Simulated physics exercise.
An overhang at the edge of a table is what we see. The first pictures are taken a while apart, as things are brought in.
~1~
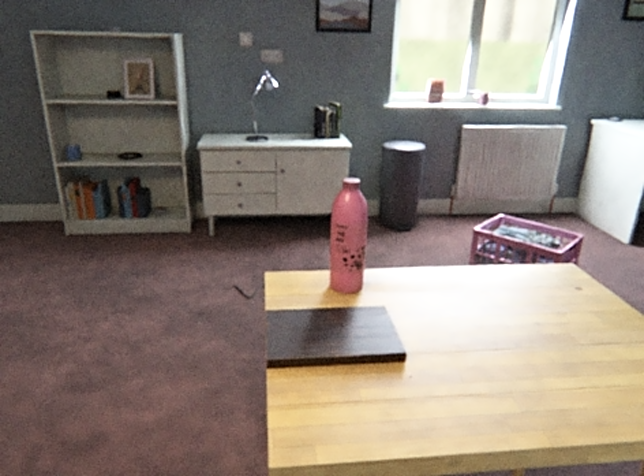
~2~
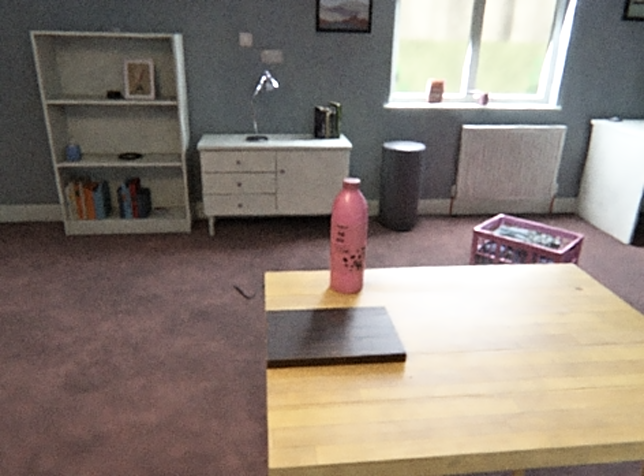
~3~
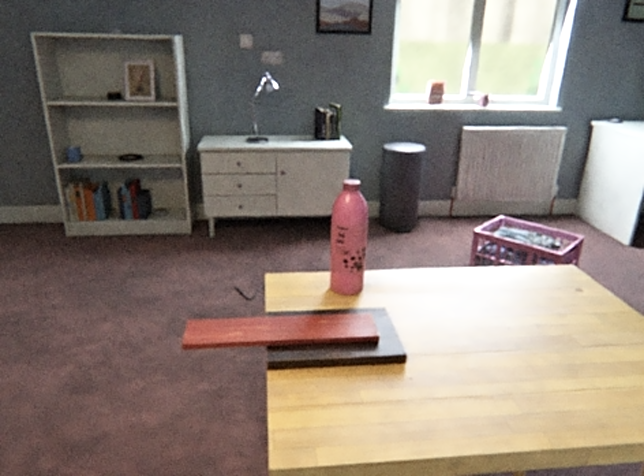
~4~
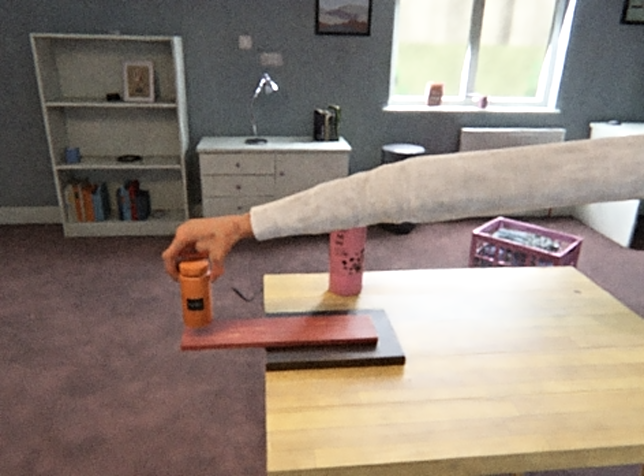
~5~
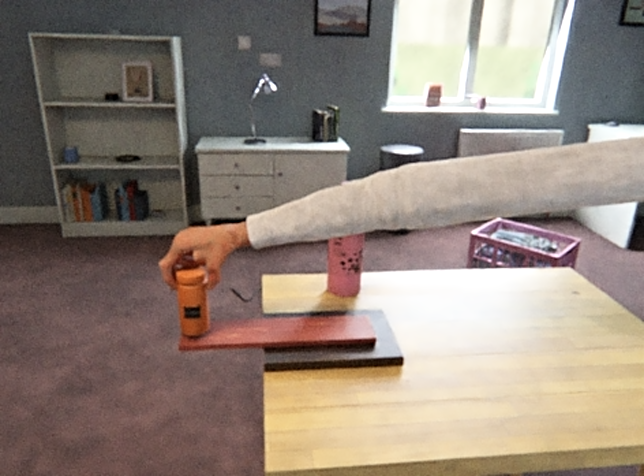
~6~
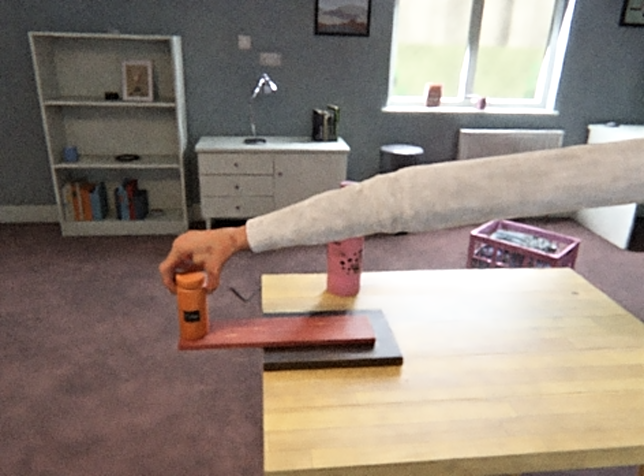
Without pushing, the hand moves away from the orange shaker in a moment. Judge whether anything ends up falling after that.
Something falls.
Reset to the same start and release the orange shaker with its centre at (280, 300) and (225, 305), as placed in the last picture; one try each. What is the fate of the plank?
Result 1: Stable; result 2: Falls.
Then, 0.50 s after the last picture, orange shaker now down on the floor or falling; red plank tipped 57° from how it was.
Then, 0.70 s after the last picture, red plank now down on the floor or falling.
Then, 0.90 s after the last picture, things are still on the move.
By the end, down on the floor or falling, orange shaker and red plank; the other 2 in place. The plank comes down.
